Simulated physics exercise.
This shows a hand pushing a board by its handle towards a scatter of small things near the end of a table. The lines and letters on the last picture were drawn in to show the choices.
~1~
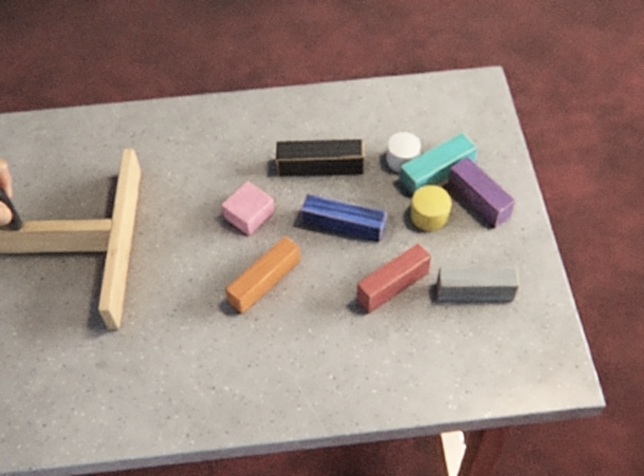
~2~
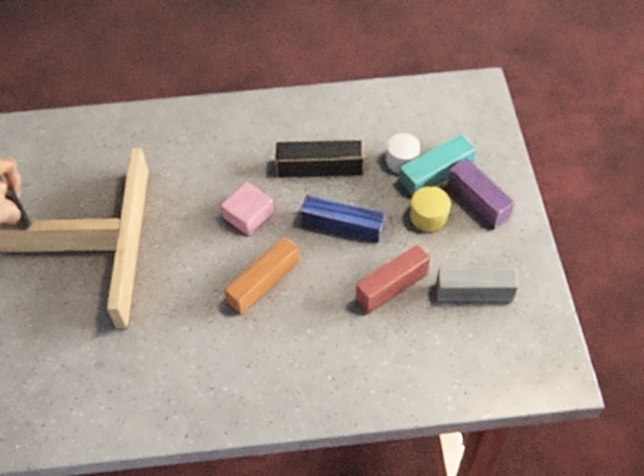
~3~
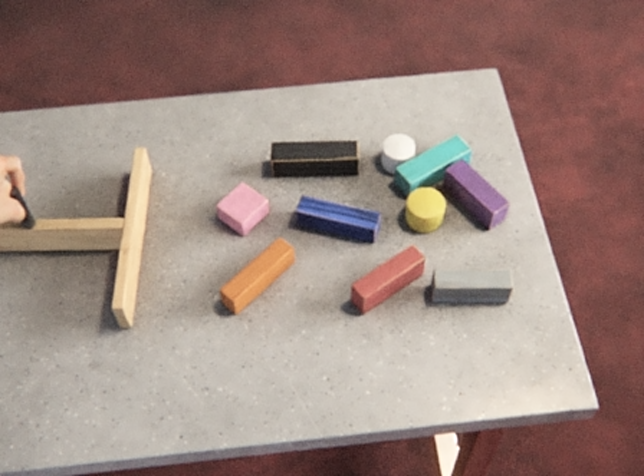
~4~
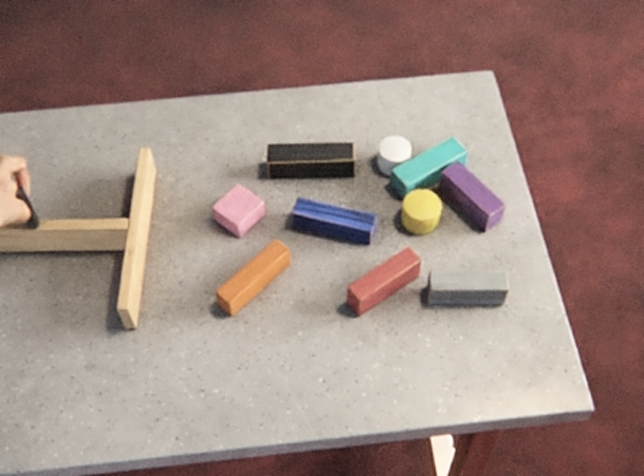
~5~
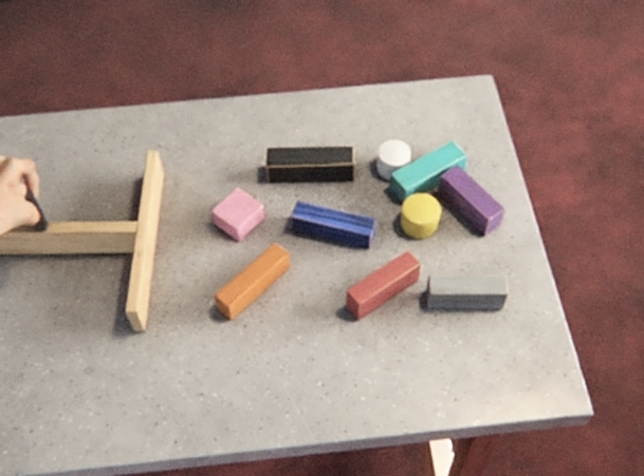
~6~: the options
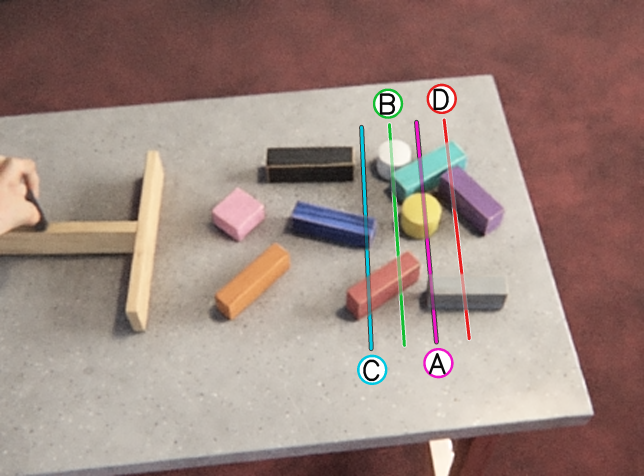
On a grey tabletop, a hand slides a wooden T-shaped board slowly right towards scattered coloured blocks, which lie untouched.
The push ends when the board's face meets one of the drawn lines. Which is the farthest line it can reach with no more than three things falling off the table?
It should halt at D.
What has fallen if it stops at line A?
The white tin goes over.
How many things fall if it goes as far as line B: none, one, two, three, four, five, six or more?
By then, none.
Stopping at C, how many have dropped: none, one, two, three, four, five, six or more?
In all, none.
On the marked copy, A at (426, 223); B at (396, 226); C at (366, 229); D at (456, 220).
Following D. Soon after the start, board (257, 215); orange stick (274, 282); pink block (289, 205).
Later, board (369, 205); white tin (470, 137); purple bar (482, 207).
In the end, board (455, 197); purple bar over the edge; white tin over the edge; three fallen.
As for the rest, A is within the limit but short; B is within the limit but short; C is within the limit but short.
